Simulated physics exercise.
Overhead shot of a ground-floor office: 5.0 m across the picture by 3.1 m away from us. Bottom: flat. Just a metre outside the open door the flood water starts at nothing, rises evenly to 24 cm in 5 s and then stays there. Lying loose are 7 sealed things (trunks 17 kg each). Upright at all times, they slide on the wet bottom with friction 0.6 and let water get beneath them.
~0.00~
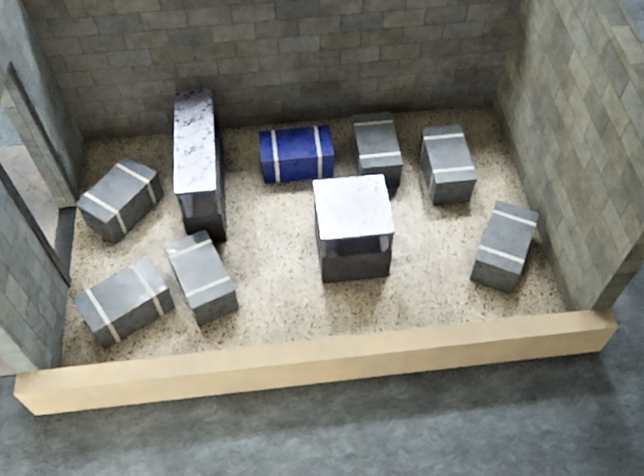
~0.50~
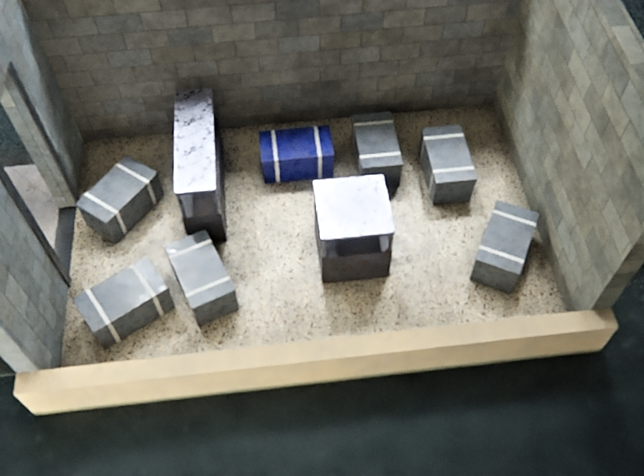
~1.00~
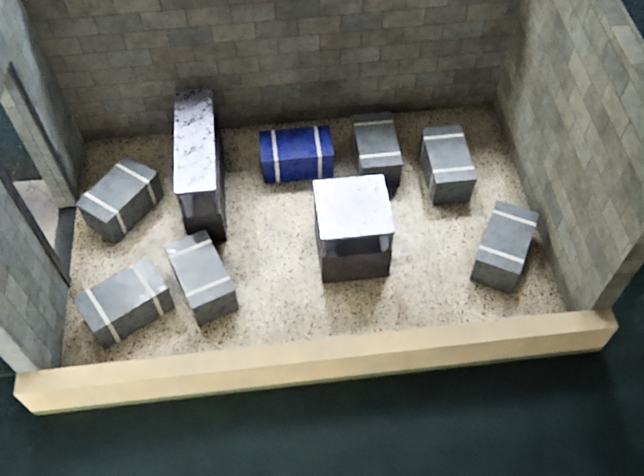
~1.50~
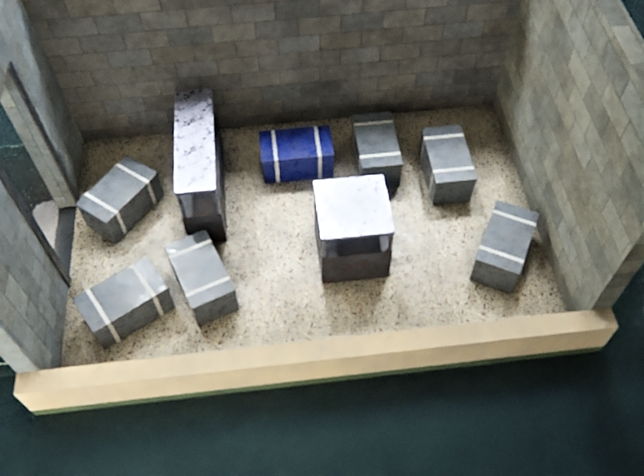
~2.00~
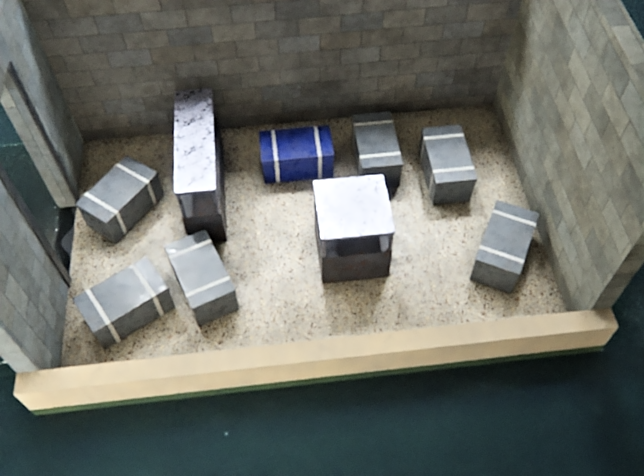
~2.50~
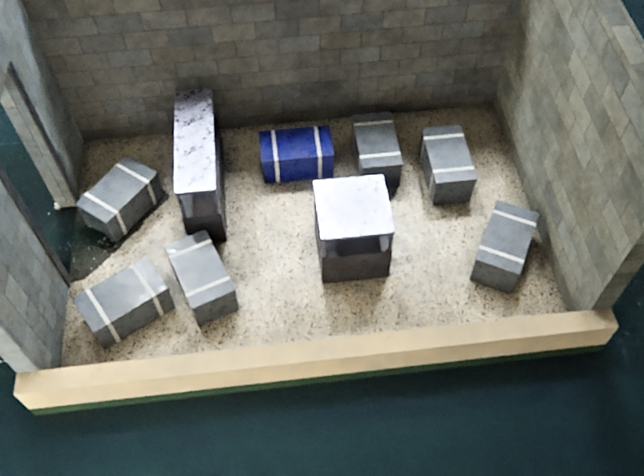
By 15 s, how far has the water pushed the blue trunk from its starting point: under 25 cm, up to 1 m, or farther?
I reckon it goes some way, under a metre.
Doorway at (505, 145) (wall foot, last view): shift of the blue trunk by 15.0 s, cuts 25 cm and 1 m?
That would leave the blue trunk a long way off.
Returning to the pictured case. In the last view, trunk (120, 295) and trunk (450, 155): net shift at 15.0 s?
10 cm and 140 cm respectively.
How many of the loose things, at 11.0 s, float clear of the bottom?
Just then, the number is 7.
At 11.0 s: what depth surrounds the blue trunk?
I'd say around 5 cm.
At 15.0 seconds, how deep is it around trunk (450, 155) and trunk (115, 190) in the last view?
12 and 15 cm.
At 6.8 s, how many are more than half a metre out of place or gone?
By my reckoning, 2.
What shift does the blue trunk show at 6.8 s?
Roughly 0 cm.
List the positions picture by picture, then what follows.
In the first frame, the blue trunk at (296, 143), on the bottom; water covers 0.0 m2; 0 of 7 have shifted.
In the second frame, the blue trunk at (296, 143), on the bottom; 0.0 m2 under water; 0 of 7 have shifted.
In the third frame, the blue trunk at (296, 143) rests on the ground; 0.0 m2 under water; 0 of 7 have shifted.
In the fourth frame, the blue trunk at (296, 143), on the bottom; 0.0 m2 under water; 0 of 7 have shifted.
In the fifth frame, the blue trunk at (296, 143) rests on the ground; water covers 0.0 m2; 0 of 7 have shifted.
In the sixth frame, the blue trunk at (296, 143), on the bottom; water covers 0.3 m2; 0 of 7 have shifted.
After 3.5 s the blue trunk is near (296, 143), 0.0 m from its start, aground; 0 afloat.
After 6.8 s the blue trunk is near (296, 143), 0.0 m from its start, aground; 2 afloat.
After 11.0 s the blue trunk is near (296, 138), 0.1 m from its start, afloat; 7 afloat.
After 15.0 s the blue trunk is near (246, 126), 0.6 m from its start, afloat; 7 afloat.
